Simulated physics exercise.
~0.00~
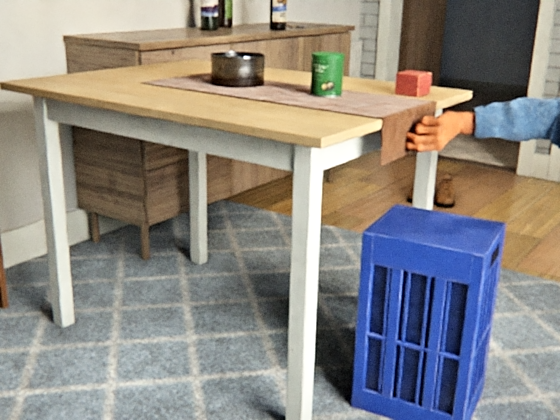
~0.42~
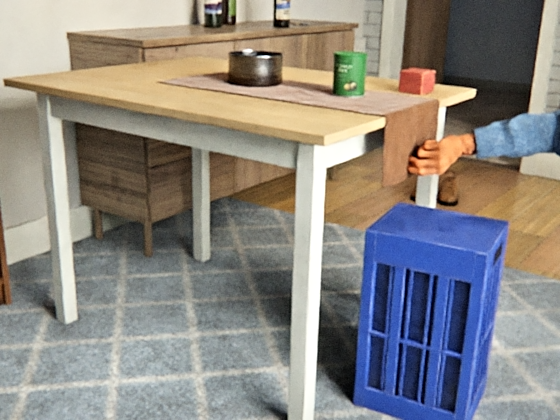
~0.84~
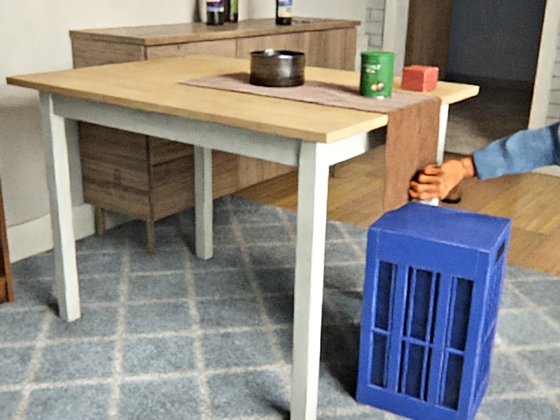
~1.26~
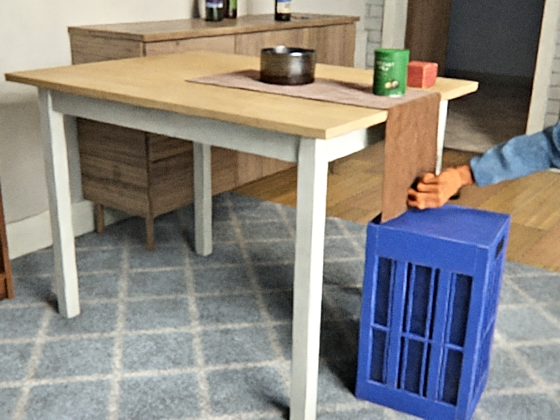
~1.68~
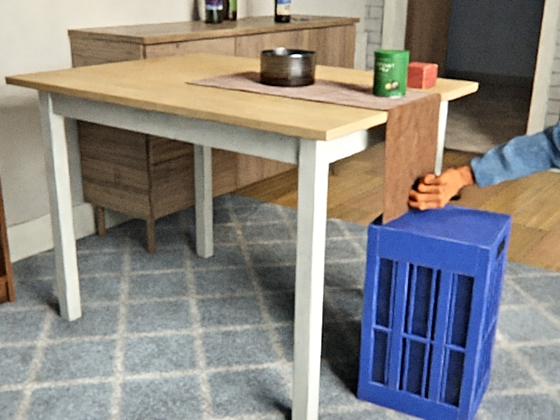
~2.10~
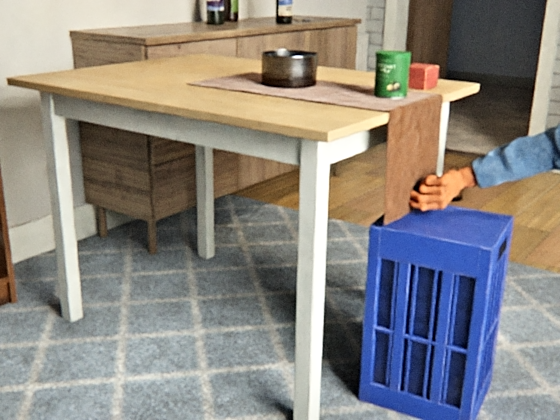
The video shows a hand pulling a brown tablecloth down over the right end of a table, carrying a pot and a green tin rightward while a red block stays put, until the cloth's hem reaches a blue crate and everything remains on the table.
